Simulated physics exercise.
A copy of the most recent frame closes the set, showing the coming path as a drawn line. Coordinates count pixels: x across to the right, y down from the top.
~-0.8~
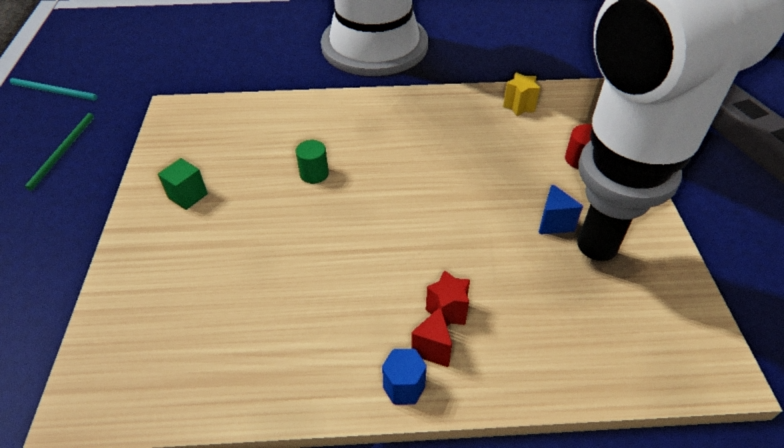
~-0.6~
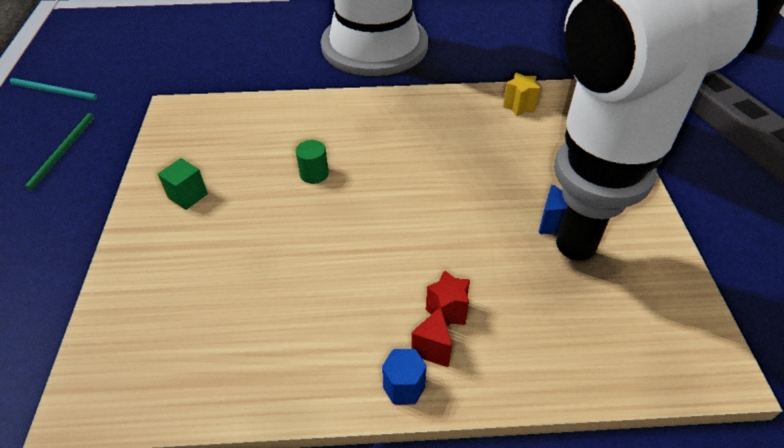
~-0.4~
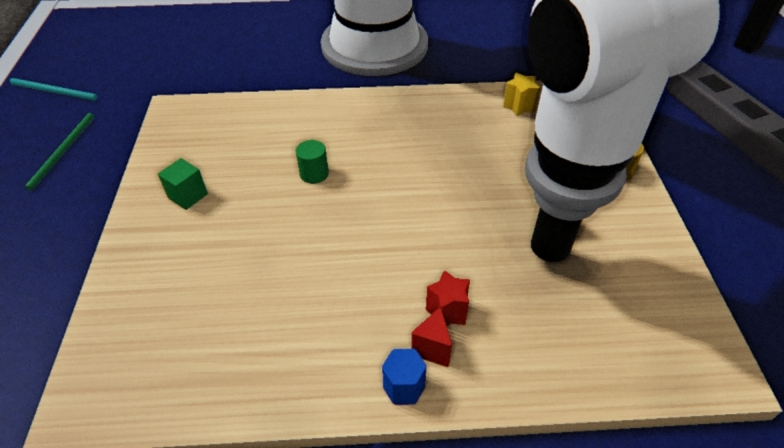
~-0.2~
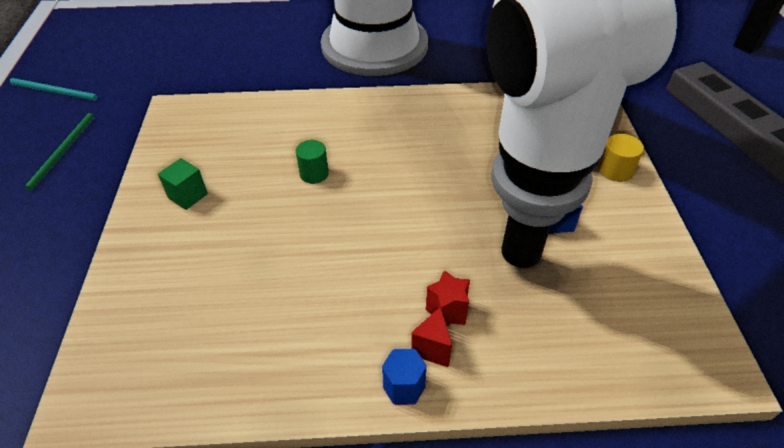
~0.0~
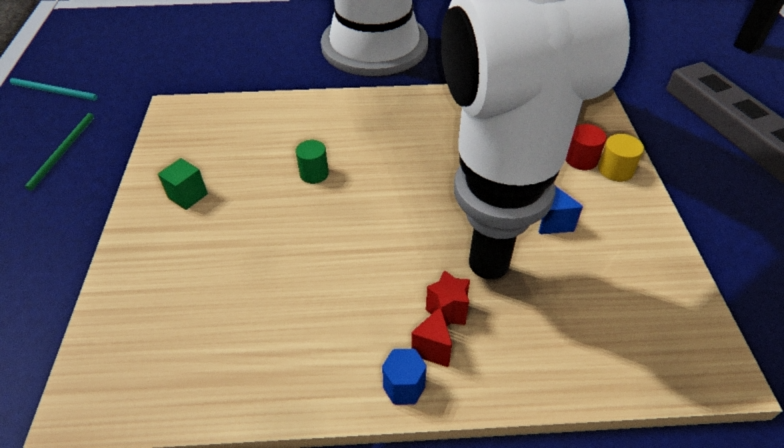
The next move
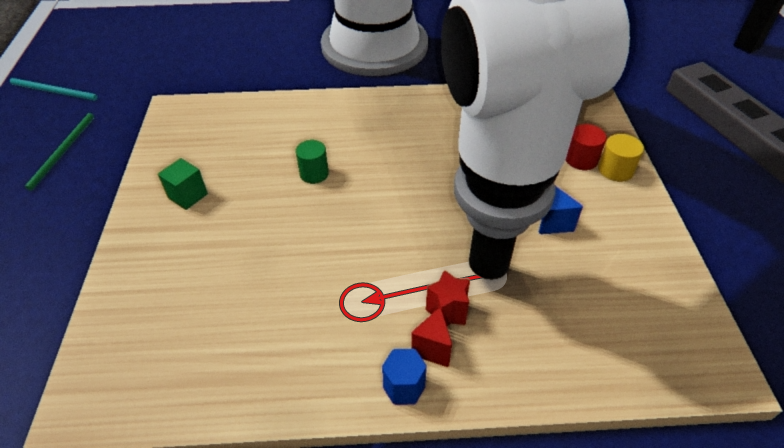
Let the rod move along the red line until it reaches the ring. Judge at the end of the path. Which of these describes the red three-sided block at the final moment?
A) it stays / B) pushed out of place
The one that fits is A, it stays.
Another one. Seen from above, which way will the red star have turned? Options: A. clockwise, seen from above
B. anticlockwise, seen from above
That would be B.
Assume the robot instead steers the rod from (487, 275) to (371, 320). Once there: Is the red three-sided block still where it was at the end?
No, I don't think so.
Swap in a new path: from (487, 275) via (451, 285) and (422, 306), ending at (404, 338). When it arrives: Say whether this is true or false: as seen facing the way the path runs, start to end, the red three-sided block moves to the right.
False.
The line goes from (487, 275) directly to (362, 302).
What follows on the original path. One third of the way, rod (446, 272); red star (446, 290), turned 20° anticlockwise.
Two thirds of the way, rod (404, 281); red star (439, 294), turned 50° anticlockwise.
At the end, rod (361, 291); red three-sided block unmoved; red star (439, 294), turned 50° anticlockwise.
